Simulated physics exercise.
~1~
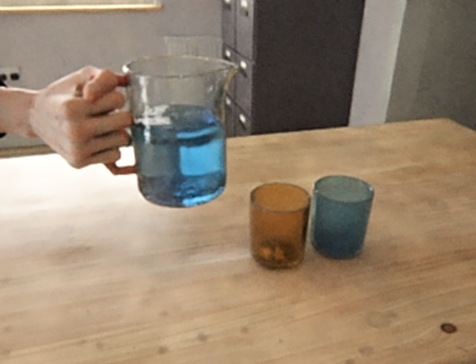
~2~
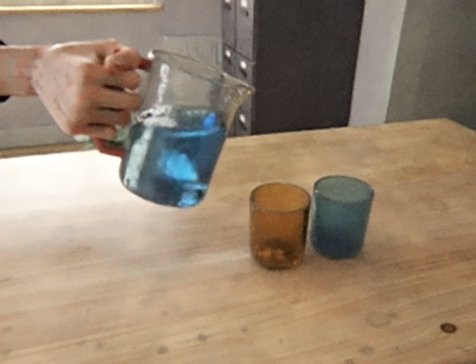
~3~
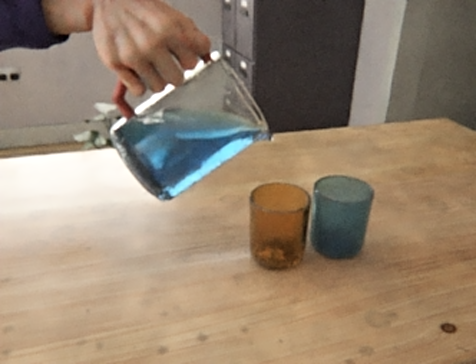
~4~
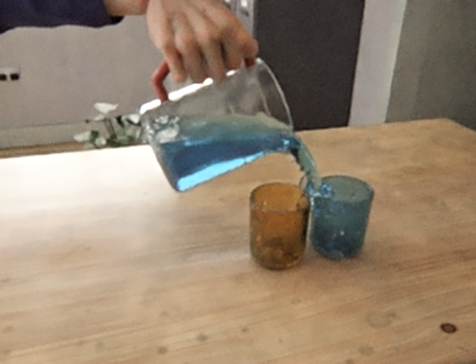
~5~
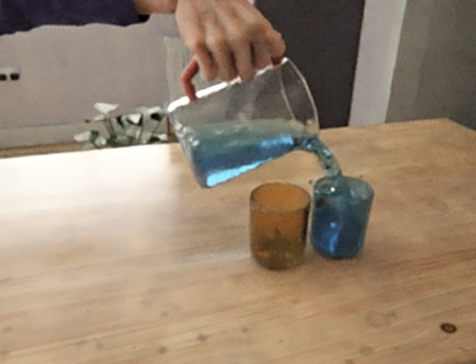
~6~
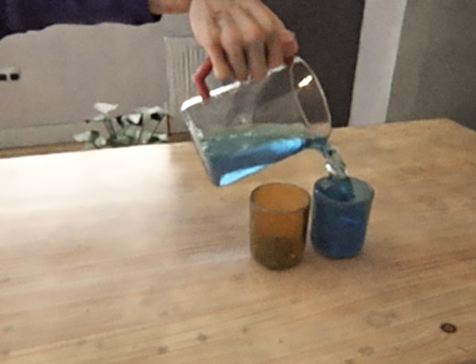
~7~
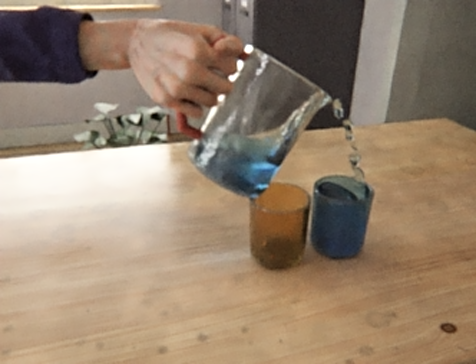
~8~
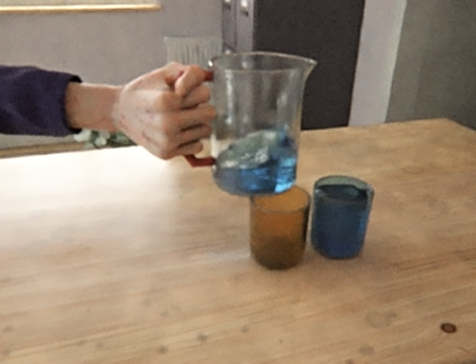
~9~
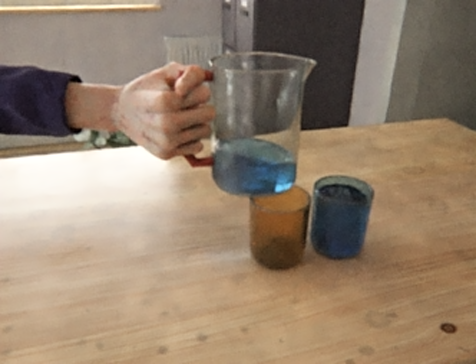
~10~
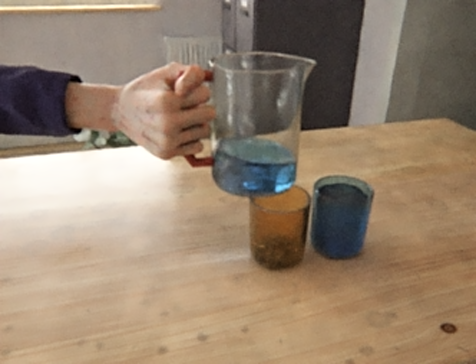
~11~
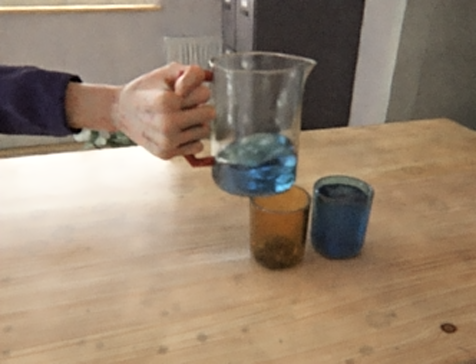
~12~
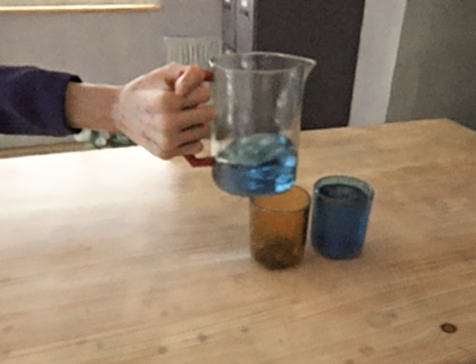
A hand in a dark purple sleeve holds a clear glass jug of blue water by its reddish handle at the left, above a wooden table seen from slightly above by a still camera. An amber glass and a blue-tinted glass stand side by side to the right, with a dark cabinet and pale wall behind. The hand moves right and tips the jug steeply, pouring past the amber glass into the blue one, which fills. The jug then swings back upright as the last trickle falls. It ends held level above the amber glass, still partly full, with the amber glass seemingly empty.
